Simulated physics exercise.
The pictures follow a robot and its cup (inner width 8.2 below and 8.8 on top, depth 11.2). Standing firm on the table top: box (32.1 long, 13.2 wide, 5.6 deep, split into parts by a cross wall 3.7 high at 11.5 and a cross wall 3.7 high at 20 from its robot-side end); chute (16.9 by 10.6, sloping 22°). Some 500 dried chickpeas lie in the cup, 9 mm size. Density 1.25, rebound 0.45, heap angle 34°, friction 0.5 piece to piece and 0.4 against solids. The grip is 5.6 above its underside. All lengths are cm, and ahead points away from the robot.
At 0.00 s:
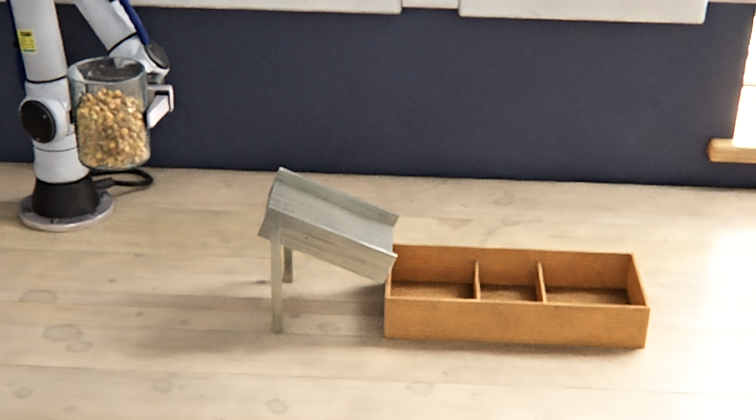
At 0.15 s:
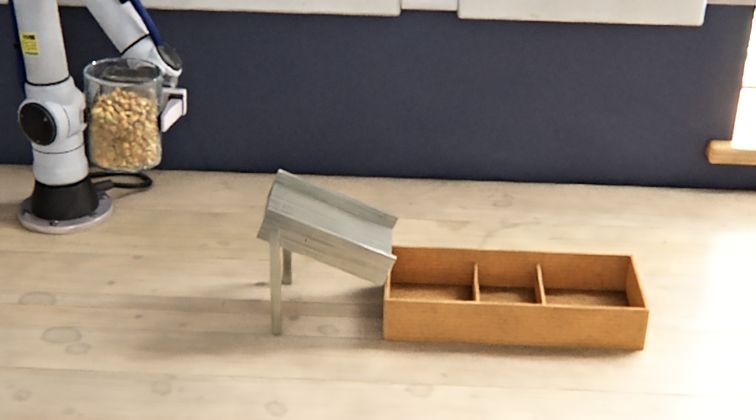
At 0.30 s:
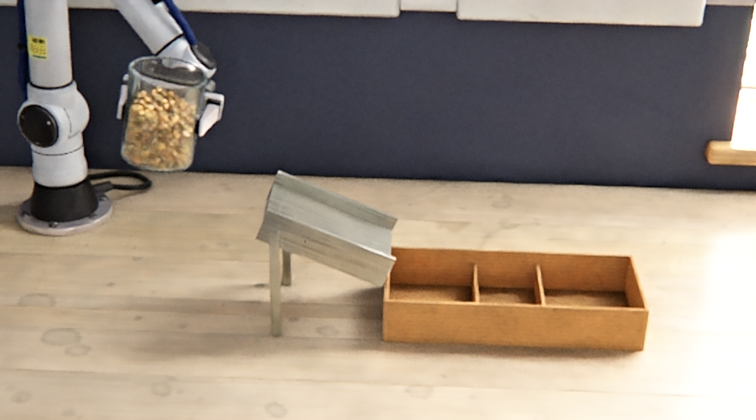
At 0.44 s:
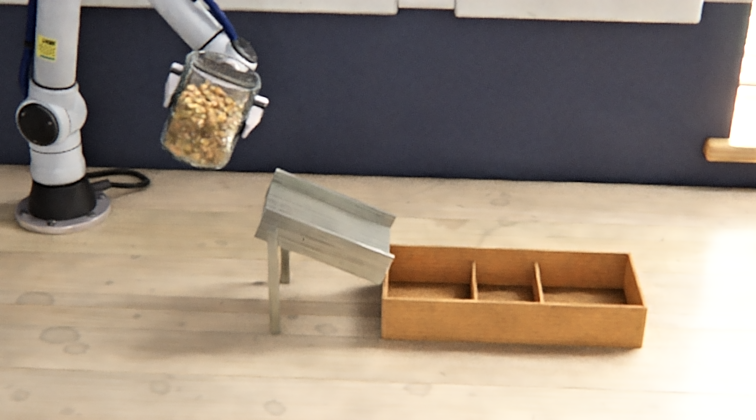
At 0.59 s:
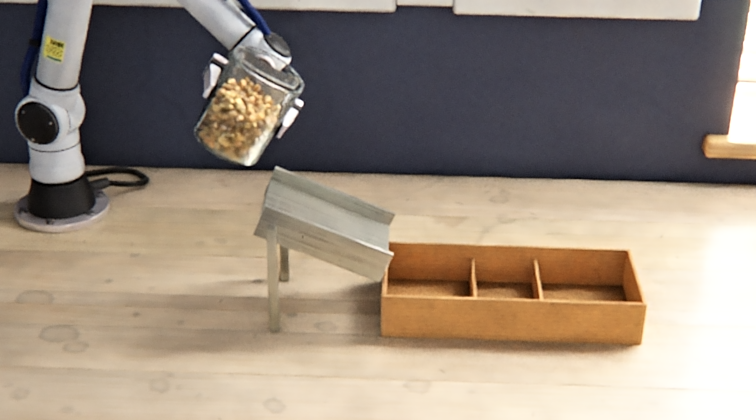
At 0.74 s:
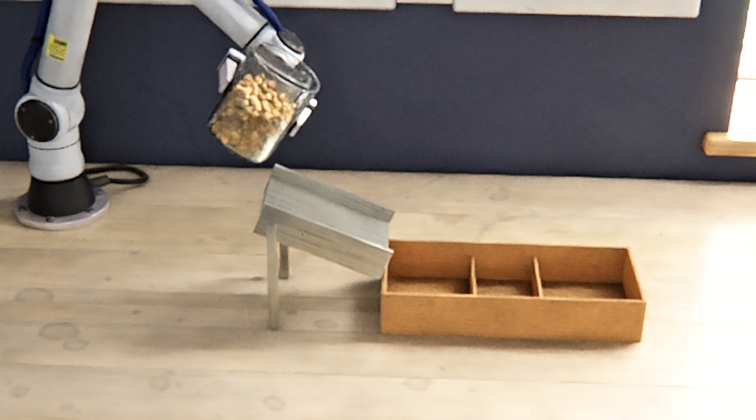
A robot arm carried a clear container of dried chickpeas rightward from the left side of the table, gradually tilting it forward until it was above a small grey ramp beside a divided wooden box.
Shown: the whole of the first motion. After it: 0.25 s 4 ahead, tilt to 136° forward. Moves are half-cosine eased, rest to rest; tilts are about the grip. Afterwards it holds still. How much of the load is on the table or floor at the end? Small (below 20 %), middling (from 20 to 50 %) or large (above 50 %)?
Answer: Small; below 20 % of the dried chickpeas finish on the table or floor.
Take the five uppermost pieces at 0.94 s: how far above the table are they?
Roughly 34 cm.
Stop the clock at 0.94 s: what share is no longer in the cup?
Near 0 per cent so far.
After 0.84 s, tilted 69° forward, highest piece 32 above the table; 500 in the cup.
After 0.94 s, tilted 126° forward, highest piece 33 above the table; 500 in the cup.
After 1.19 s, tilted 136° forward, highest piece 22 above the table; 173 in the robot-side part, 37 in the cup, 4 in the middle part, 286 on the chute or in flight.
After 2.24 s, tilted 136° forward, highest piece 4 above the table; 462 in the robot-side part, 27 in the middle part, 11 on the table or floor.
At rest, 462 in the robot-side part, 27 in the middle part, 11 on the table or floor. That is 2 % on the table or floor.
